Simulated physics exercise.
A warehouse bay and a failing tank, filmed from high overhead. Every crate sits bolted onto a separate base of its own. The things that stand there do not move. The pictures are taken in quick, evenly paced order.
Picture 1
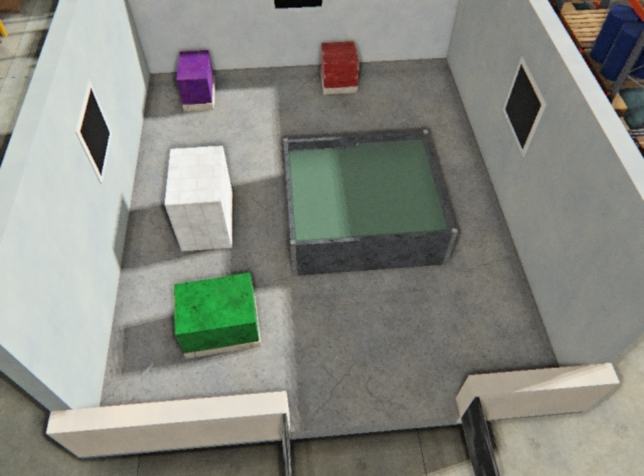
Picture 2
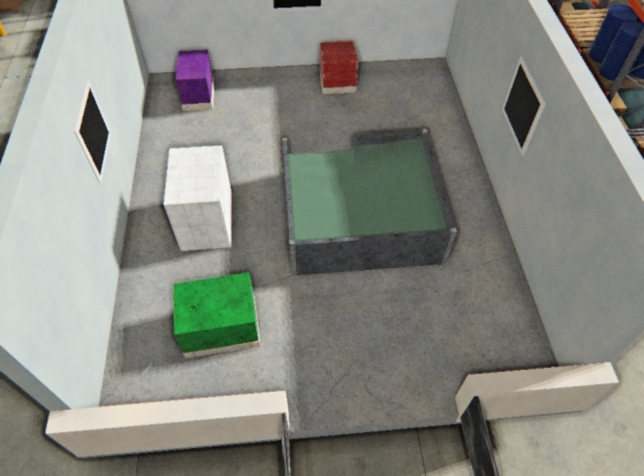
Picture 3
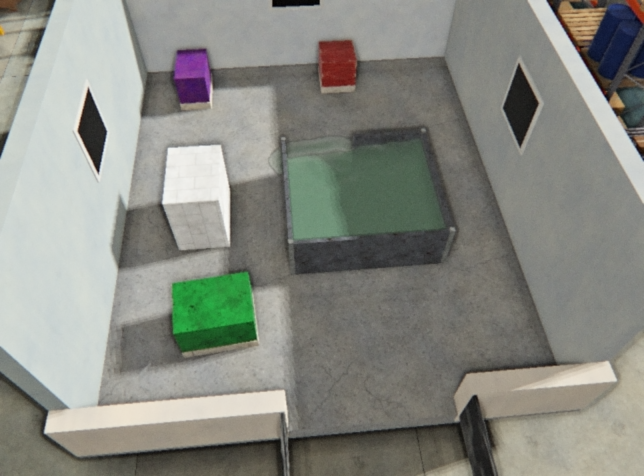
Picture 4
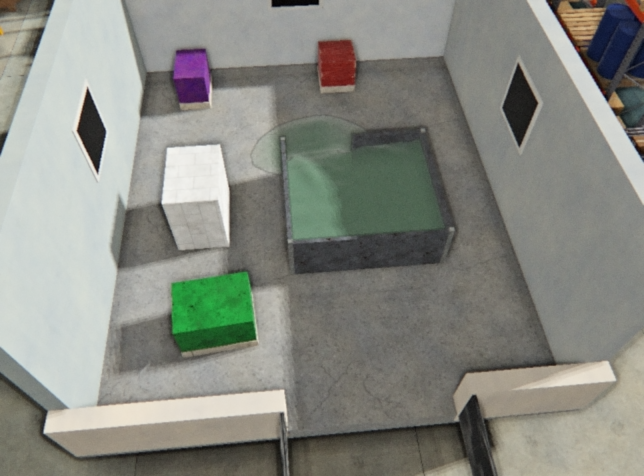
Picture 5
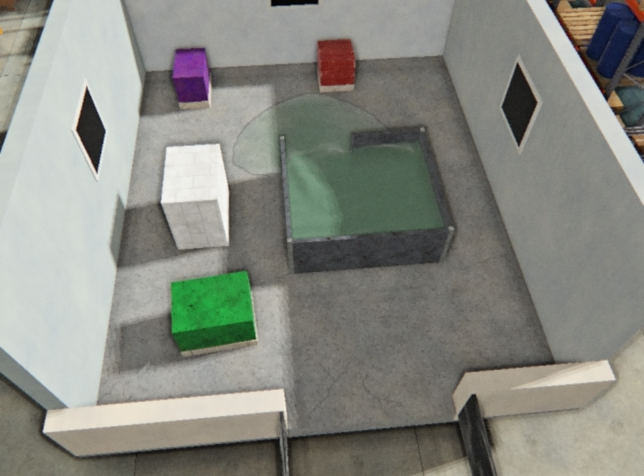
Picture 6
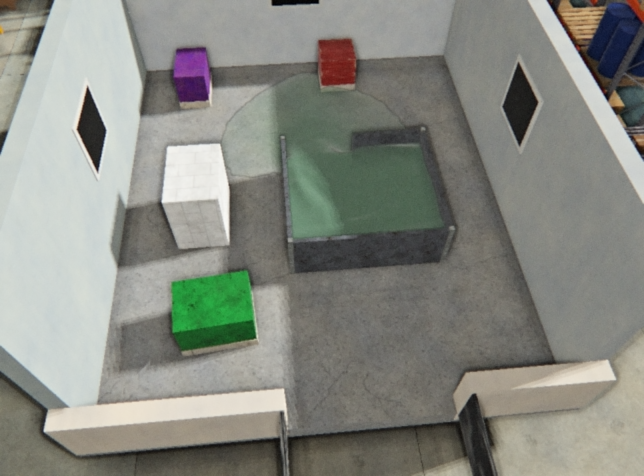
At first, green-tinted water sits still in a dark-walled tank among purple, red, white and green blocks. Then part of the tank's far wall opens, and water pours out behind it, emerging past the far left corner before spreading in a widening, rounded sheet across the floor toward the red block.
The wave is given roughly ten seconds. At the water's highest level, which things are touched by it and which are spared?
Outcome: The red crate is exposed. The purple crate is exposed. The green crate is protected.
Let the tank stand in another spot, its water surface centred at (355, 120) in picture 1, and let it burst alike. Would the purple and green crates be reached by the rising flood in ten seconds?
Note - purple is overtopped; green is left dry.
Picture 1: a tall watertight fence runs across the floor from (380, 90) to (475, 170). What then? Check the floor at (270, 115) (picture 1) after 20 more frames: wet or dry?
At that place: Flooded.
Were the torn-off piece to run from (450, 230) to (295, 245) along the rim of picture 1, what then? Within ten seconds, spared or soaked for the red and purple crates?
I expect red remains untouched while purple remains untouched.
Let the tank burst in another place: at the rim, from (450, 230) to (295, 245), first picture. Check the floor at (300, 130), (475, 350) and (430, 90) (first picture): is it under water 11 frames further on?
In the order given, the spots are not soaked, swamped and not soaked.
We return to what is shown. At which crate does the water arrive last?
Crate: The green crate.
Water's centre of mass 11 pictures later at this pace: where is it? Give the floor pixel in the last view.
Estimate: (321, 152).
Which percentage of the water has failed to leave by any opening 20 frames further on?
Estimate: Close to 100 %.
A moment on, water covers 30 % of the floor; the red crate water round its plinth, the purple crate water round its plinth, the green crate not reached.
Next, water covers 35 % of the floor; the red crate water round its plinth, the purple crate water round its plinth, the green crate not reached.
Then, water covers 45 % of the floor; the red crate water round its plinth, the purple crate water round its plinth, the green crate not reached.
Later, water covers 80 % of the floor; the red crate water round its plinth, the purple crate water round its plinth, the green crate water round its plinth.
In the end, water covers 100 % of the floor; the red crate was topped, the purple crate was topped, the green crate stayed above the water.
